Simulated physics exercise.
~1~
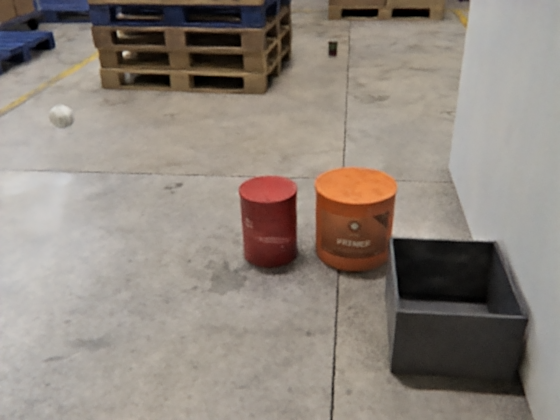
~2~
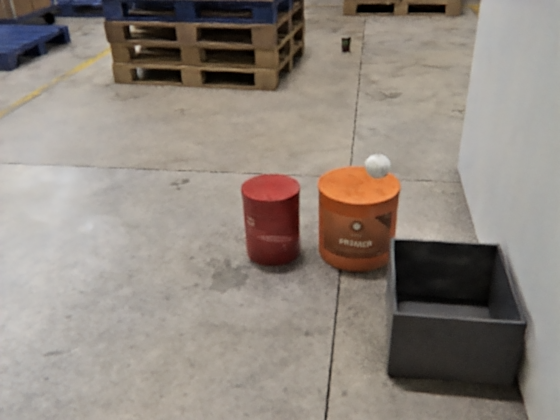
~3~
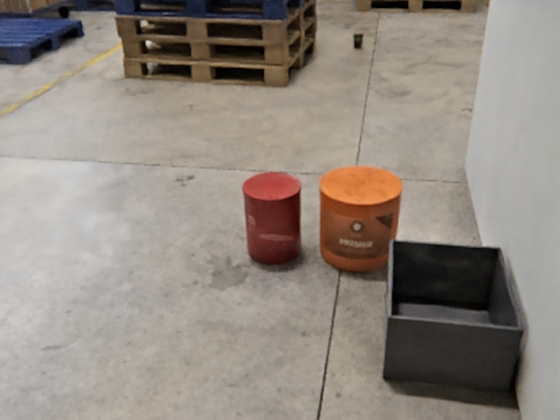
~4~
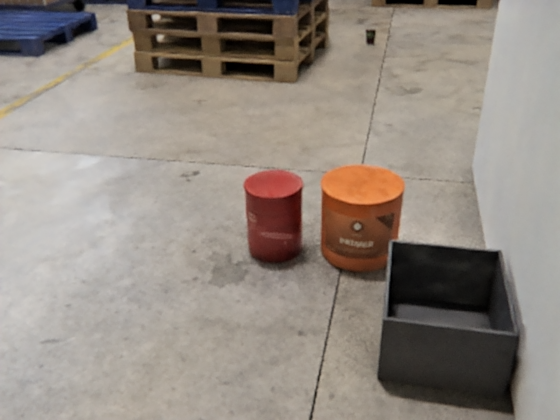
A stack of wooden pallets stood behind a red pail, an orange pail and an open dark box as a small round white object flew in from the left, passed over toward the right and went out of sight, leaving both pails standing.
